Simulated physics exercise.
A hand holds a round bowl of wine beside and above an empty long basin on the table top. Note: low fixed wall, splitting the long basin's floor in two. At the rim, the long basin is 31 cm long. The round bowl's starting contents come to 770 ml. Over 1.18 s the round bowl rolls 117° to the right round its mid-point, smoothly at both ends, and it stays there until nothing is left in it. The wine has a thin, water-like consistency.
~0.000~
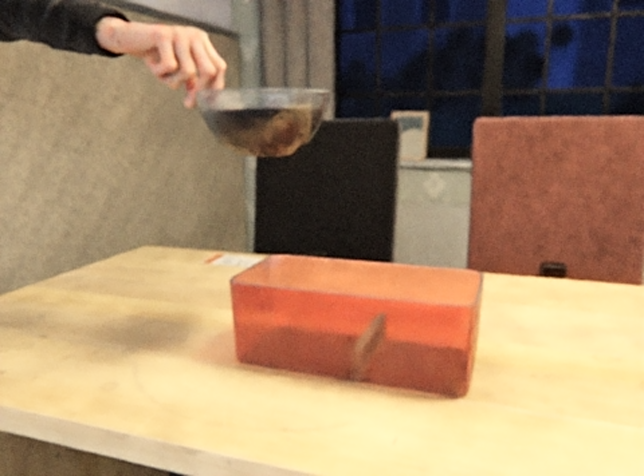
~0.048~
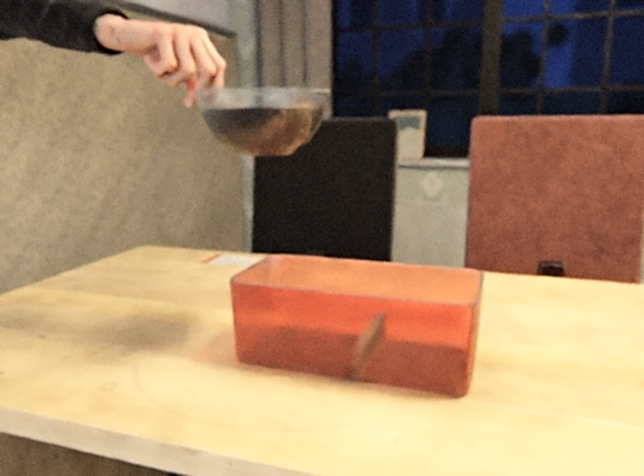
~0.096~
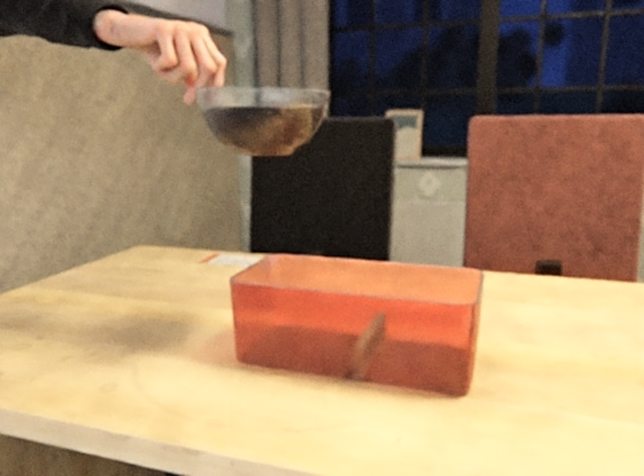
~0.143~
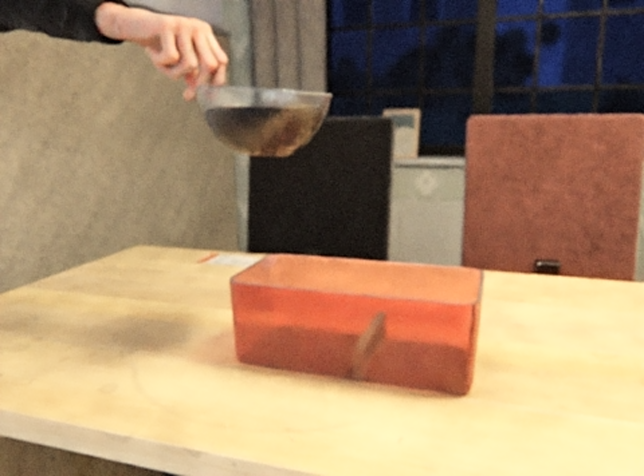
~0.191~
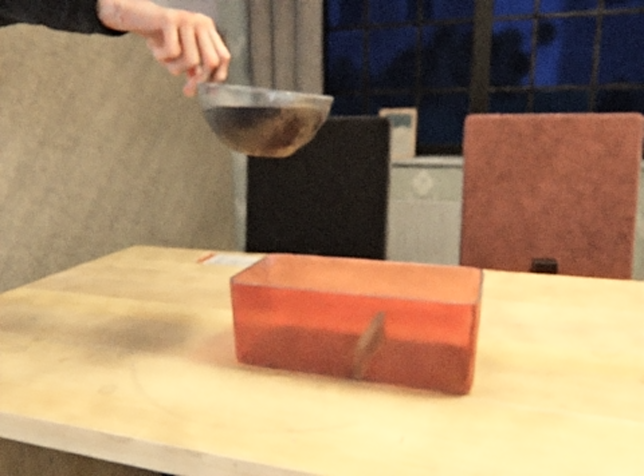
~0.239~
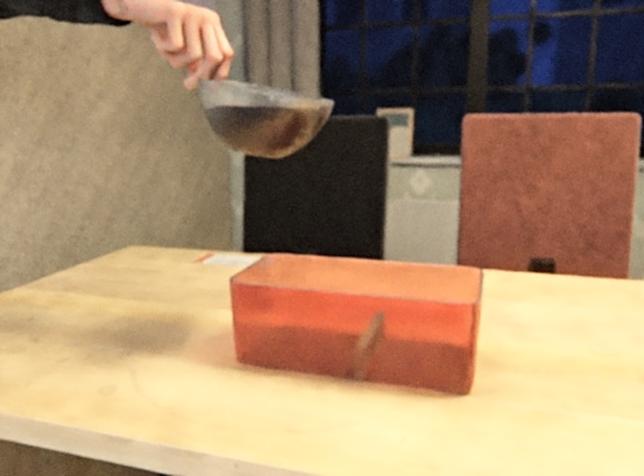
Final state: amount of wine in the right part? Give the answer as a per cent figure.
Approximately 58 %.
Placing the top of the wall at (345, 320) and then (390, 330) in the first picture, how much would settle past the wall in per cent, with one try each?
Try 1: 85 %; try 2: 30 %.
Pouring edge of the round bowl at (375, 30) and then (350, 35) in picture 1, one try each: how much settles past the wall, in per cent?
I'd expect close to 75 per cent and then close to 75 per cent.
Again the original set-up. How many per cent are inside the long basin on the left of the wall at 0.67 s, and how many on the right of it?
Left: Around 2. Right: Around 12.
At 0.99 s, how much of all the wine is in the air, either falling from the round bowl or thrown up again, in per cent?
I'd say some 5 per cent is in the air.
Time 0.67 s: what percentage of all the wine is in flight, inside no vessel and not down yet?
46 %.
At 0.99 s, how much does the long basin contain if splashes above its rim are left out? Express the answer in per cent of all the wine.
I reckon close to 94 per cent.
By 0.67 s the tilt is 71° and 40 per cent is still to pour, 2 is left of the wall and 12 right of it.
By 0.99 s the tilt is 110° and 0 per cent is still to pour, 36 is left of the wall and 58 right of it.
By 1.32 s the tilt is 117° and 0 per cent is still to pour, 40 is left of the wall and 58 right of it.
By 1.68 s the tilt is 117° and 0 per cent is still to pour, 40 is left of the wall and 58 right of it.
At rest 40 per cent lies left of the wall, 58 right of it and 1 outside.
